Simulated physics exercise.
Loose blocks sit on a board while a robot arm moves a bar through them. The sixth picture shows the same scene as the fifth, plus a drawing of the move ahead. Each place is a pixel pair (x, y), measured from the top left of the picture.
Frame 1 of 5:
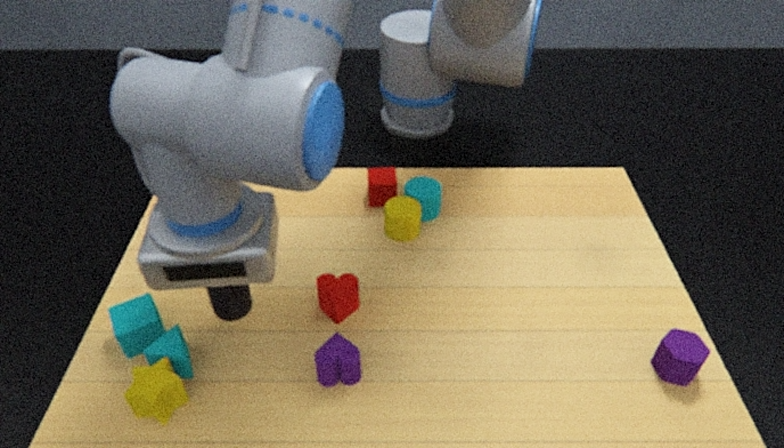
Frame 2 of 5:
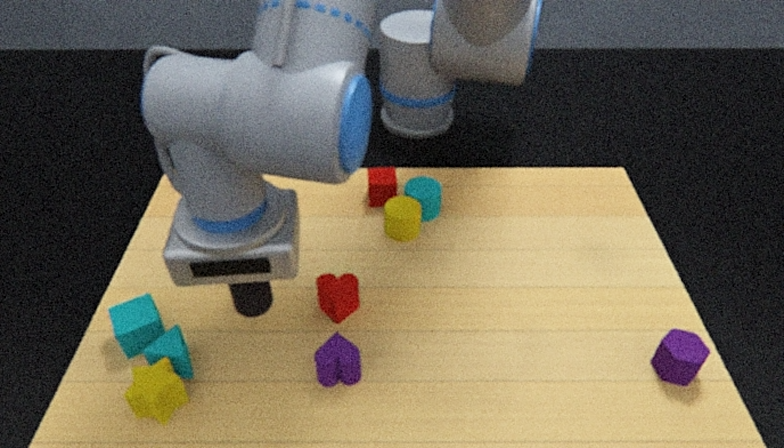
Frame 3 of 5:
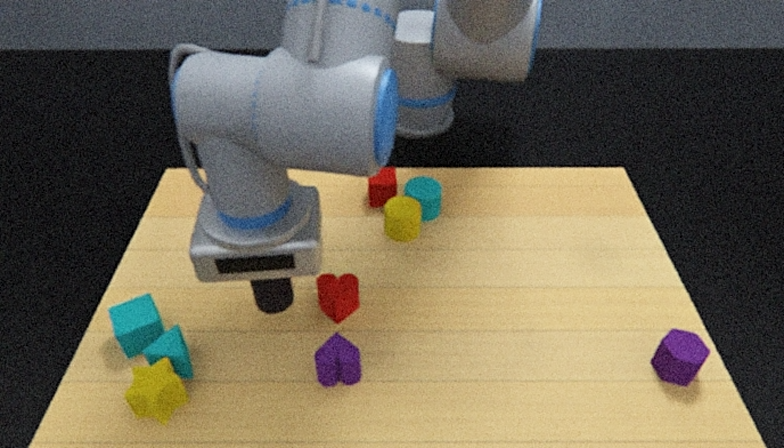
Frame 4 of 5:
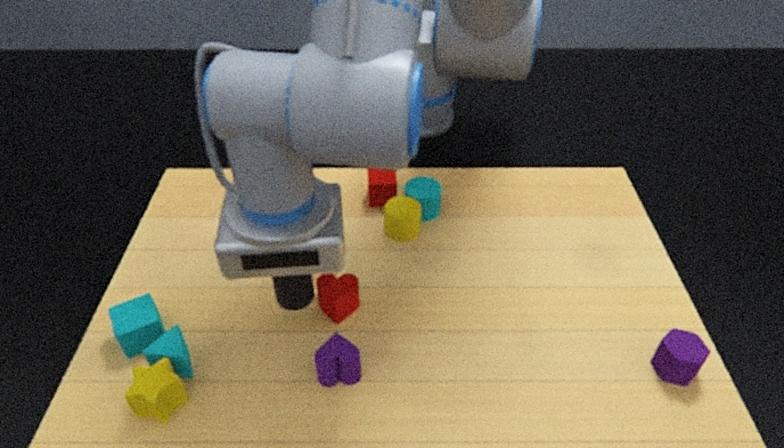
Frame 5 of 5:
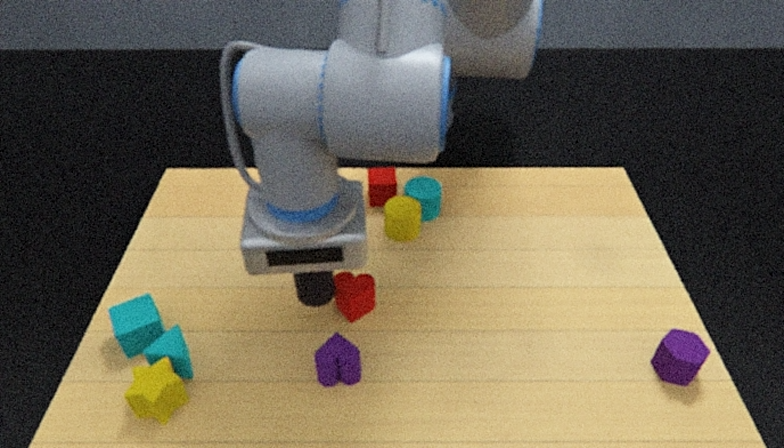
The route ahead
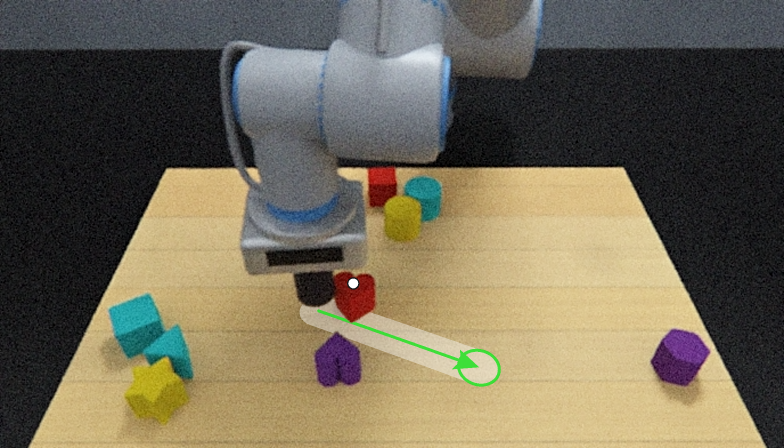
A grey robot arm moved its dark bar steadily to the right across a wooden board of colourful blocks, then nudged the red heart-shaped block slightly to the right while the other blocks stayed still.
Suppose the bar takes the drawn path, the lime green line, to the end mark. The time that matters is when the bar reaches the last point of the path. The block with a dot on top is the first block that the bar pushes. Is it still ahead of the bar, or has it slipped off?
Beside or behind, I predict.
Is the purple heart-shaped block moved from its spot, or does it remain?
It keeps its spot.
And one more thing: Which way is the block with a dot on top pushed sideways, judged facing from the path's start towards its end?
Left side.
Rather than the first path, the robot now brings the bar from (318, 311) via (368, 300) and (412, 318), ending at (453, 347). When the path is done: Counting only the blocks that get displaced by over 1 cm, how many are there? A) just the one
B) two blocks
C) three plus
Option A.
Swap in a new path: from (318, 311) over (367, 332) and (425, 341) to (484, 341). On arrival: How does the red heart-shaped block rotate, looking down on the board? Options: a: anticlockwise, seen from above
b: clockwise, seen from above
My answer is option a.
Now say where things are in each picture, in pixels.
The first picture shows bar tip at (234, 307); block tops, purple heart-shaped block at (337, 350); red heart-shaped block at (337, 284).
The second picture shows bar at (255, 304); blocks unchanged.
The third picture shows bar at (275, 301); blocks unchanged.
The fourth picture shows bar at (296, 297); blocks unchanged.
The fifth picture shows bar at (316, 294); purple heart-shaped block at (337, 350); red heart-shaped block at (353, 283).
Path on the board, straight from (318, 311) to (479, 367); the dot is on the red heart-shaped block.
On the path given first. One third of the way, bar at (369, 312); red heart-shaped block at (395, 285), turned 30° anticlockwise.
Two thirds of the way, bar at (424, 331); red heart-shaped block at (398, 285), turned 35° anticlockwise.
At the end, bar at (482, 351); purple heart-shaped block in place; red heart-shaped block at (398, 285), turned 35° anticlockwise.
